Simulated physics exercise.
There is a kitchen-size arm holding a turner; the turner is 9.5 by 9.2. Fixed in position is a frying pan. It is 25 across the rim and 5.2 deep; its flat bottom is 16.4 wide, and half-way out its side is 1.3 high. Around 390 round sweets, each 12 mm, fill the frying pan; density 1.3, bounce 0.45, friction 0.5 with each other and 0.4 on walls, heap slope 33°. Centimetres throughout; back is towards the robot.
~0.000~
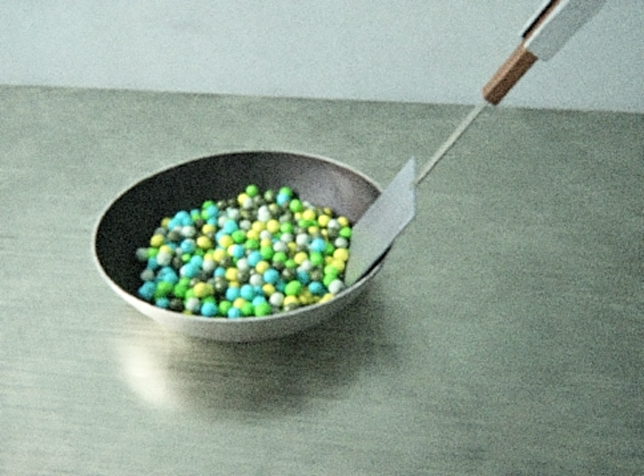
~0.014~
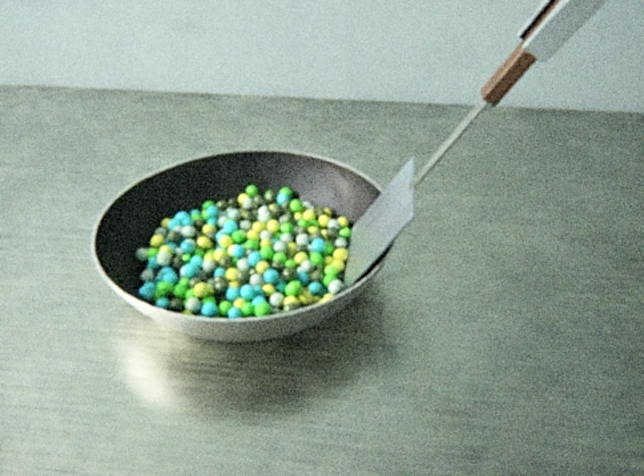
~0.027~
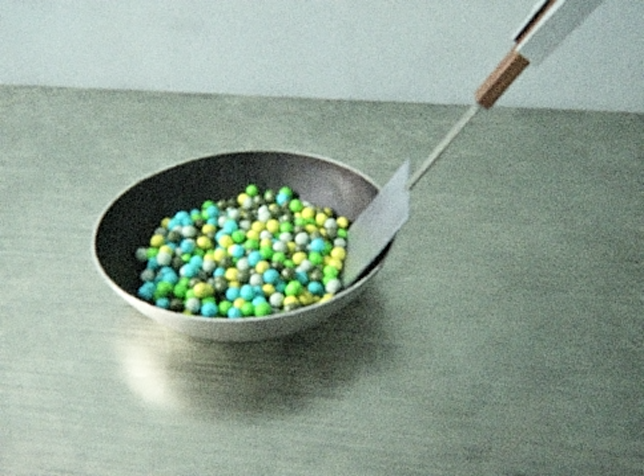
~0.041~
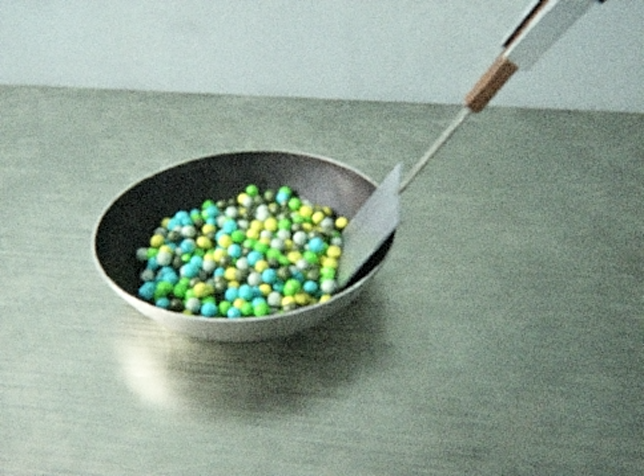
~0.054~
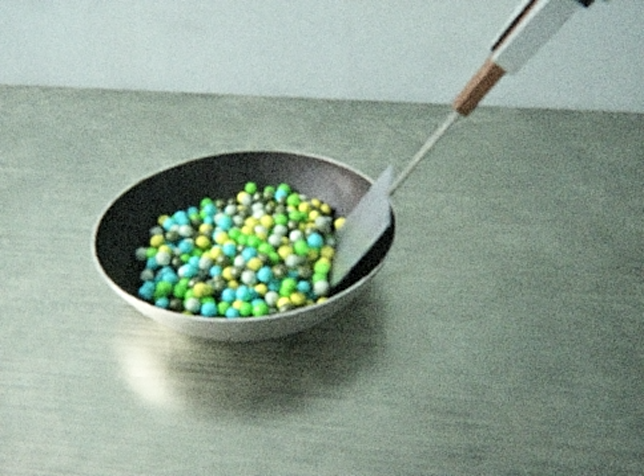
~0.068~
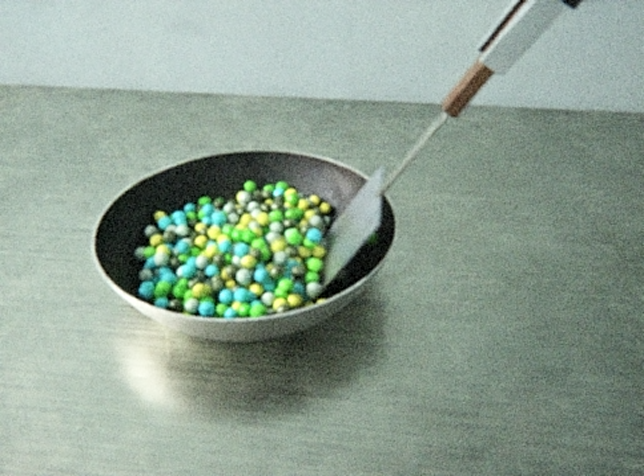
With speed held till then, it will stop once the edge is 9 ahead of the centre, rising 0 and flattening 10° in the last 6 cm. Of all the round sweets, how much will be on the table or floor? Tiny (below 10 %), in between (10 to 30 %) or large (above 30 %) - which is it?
In between, so 10 to 30 %.
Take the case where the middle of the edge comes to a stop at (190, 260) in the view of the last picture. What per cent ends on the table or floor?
Something near 0 in a hundred.
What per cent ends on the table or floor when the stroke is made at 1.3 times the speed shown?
I'd put it at about 20 per cent.
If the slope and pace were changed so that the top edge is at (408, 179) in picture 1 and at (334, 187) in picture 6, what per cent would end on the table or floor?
About 40 per cent.
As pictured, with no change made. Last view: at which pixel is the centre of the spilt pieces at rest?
Near (67, 243) in the last picture.
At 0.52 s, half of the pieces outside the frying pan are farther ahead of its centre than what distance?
It's close to 16 cm ahead of the centre.
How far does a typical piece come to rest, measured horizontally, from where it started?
It comes out at about 5 cm.
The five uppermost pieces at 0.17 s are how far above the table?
Around 5 cm above the table.
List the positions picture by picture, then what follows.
Turner top edge at (415, 183), sloping 58°; upper third of the load around (249, 249), from x 145 to 350, top at y 190; 391 in the frying pan, in the first frame.
Turner top edge at (414, 184), sloping 58°; upper third of the load around (249, 248), from x 145 to 350, top at y 190, in the second frame.
Turner top edge at (409, 186), sloping 58°; upper third of the load around (252, 247), from x 145 to 345, top at y 190, in the third frame.
Turner top edge at (400, 190), sloping 58°; upper third of the load around (256, 245), from x 145 to 350, top at y 190, in the fourth frame.
Turner top edge at (390, 192), sloping 58°; upper third of the load around (261, 242), from x 140 to 365, top at y 190, in the fifth frame.
Turner top edge at (381, 193), sloping 58°; upper third of the load around (256, 237), from x 140 to 370, top at y 185; 391 in the frying pan, in the sixth frame.
By 0.17 s, sloping 58°, highest piece 7 above the table; 391 in the frying pan.
By 0.27 s, sloping 54°, highest piece 6 above the table; 391 in the frying pan.
By 0.52 s, sloping 48°, highest piece 7 above the table; 328 in the frying pan, 51 on the table or floor, 12 on the blade or in flight.
By 1.57 s, sloping 48°, highest piece 6 above the table; 325 in the frying pan, 66 on the table or floor.
Final count, 325 in the frying pan, 66 on the table or floor. That is 17 % on the table or floor.
